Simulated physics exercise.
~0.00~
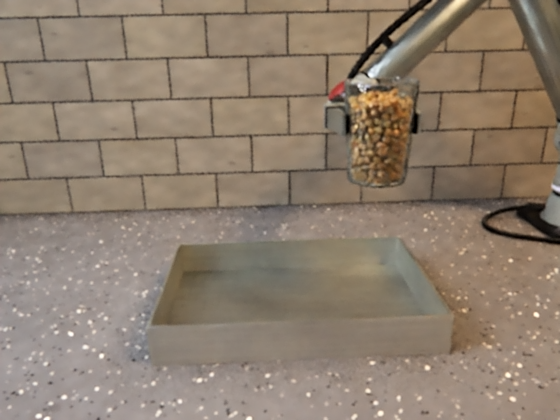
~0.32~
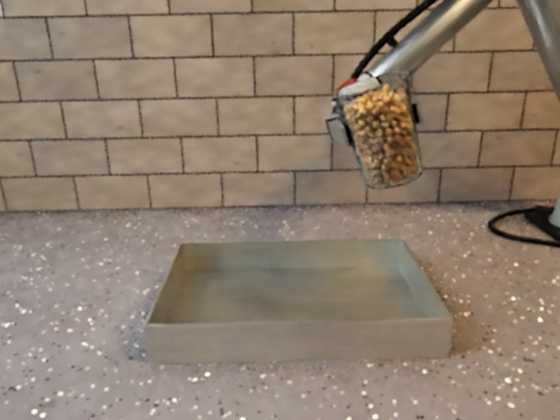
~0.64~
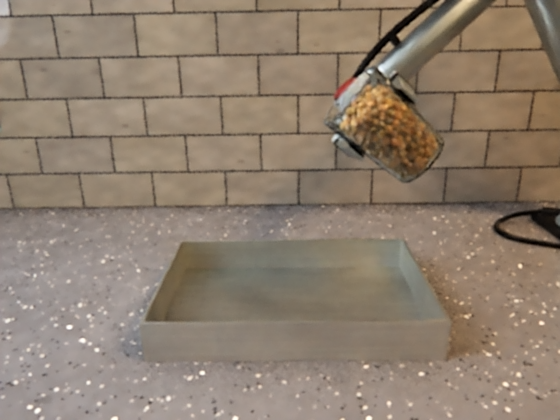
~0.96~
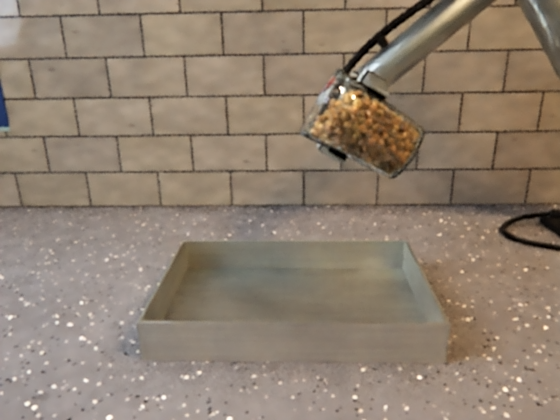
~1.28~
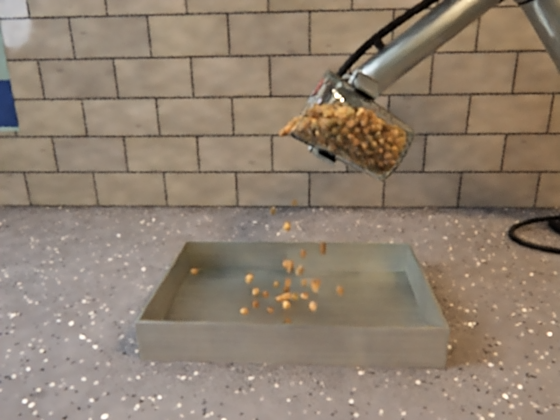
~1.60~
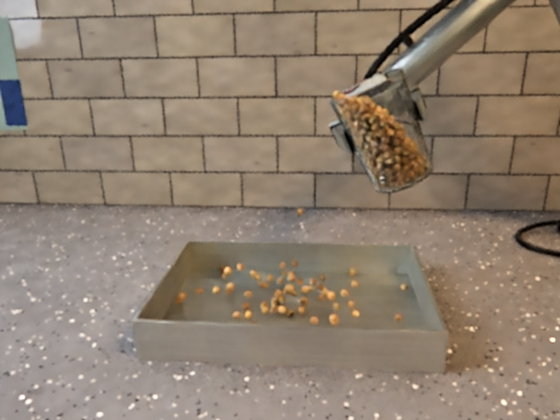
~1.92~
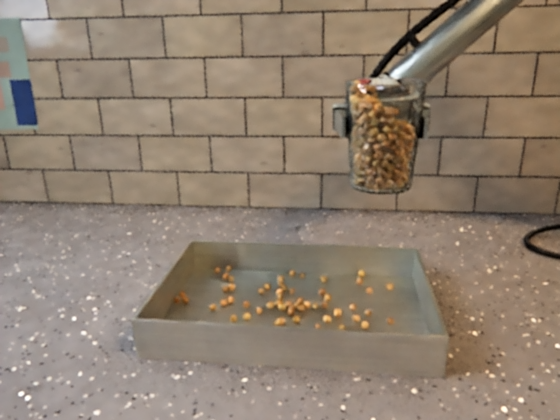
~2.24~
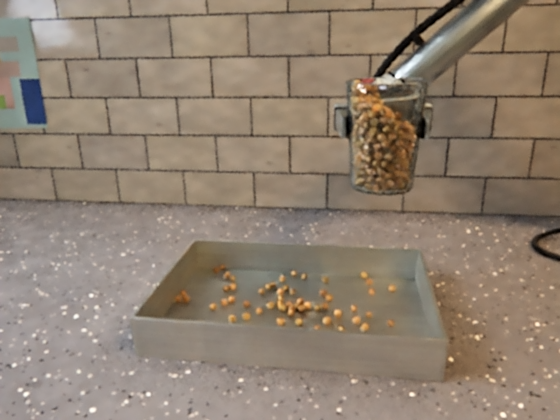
Robot arm tilting a clear cup of dried chickpeas, spilling some into a grey tray, then righting the still mostly full cup.
